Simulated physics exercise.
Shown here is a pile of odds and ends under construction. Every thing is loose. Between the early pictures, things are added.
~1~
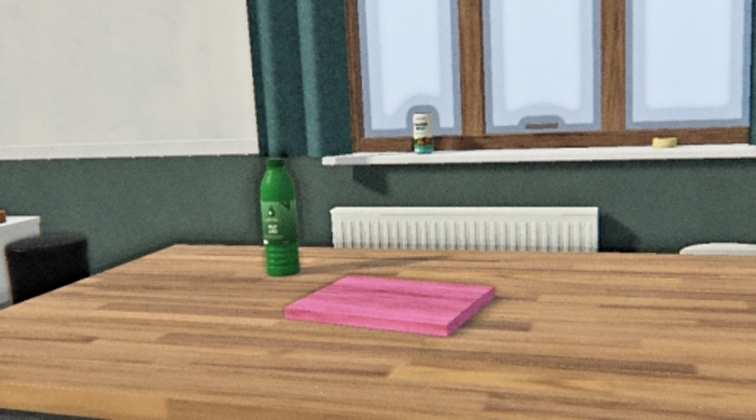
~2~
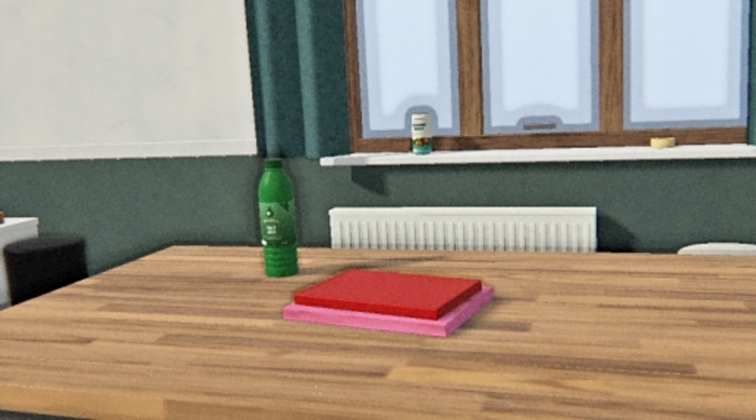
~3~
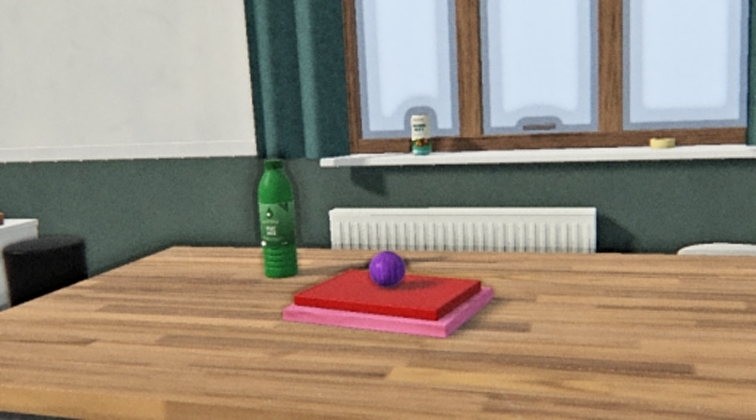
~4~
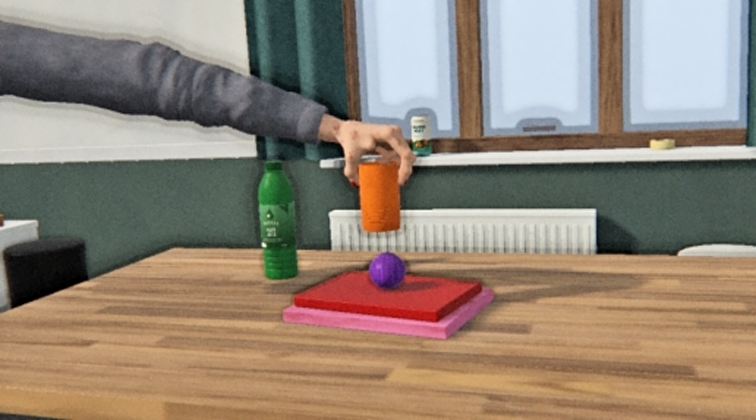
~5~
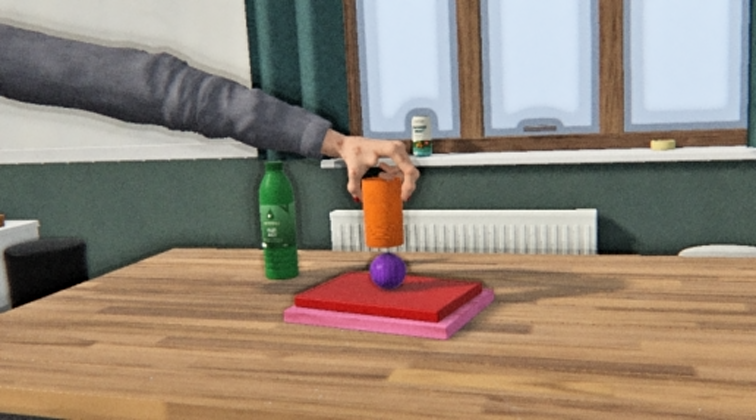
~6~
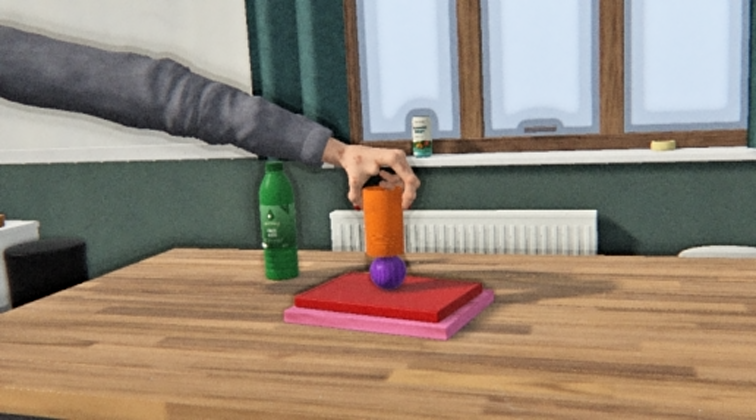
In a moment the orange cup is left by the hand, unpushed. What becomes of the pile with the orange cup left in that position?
The pile can't cope with it, I'd say.
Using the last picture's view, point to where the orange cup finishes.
The object finishes somewhere near (228, 301).
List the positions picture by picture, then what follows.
In the first frame, the last thing is not in view yet; green bottle (279, 217).
In the second frame, the last thing is not in view yet.
In the third frame, the last thing is not in view yet; green bottle (278, 218).
In the fourth frame, still above its spot; orange cup (380, 196); purple onion (388, 270).
In the fifth frame, still above its spot; orange cup (383, 212); green bottle (278, 220).
In the sixth frame, set down, still held; orange cup (384, 221); purple onion (388, 271).
Then, 0.60 s after the last picture, orange cup now fallen.
Then, 0.90 s after the last picture, things are still on the move.
Then, 1.40 s after the last picture, as before.
At rest, fallen, orange cup; the other 4 in place. Seen from the same camera at the end, orange cup near (228, 301). The pile loses its balance.
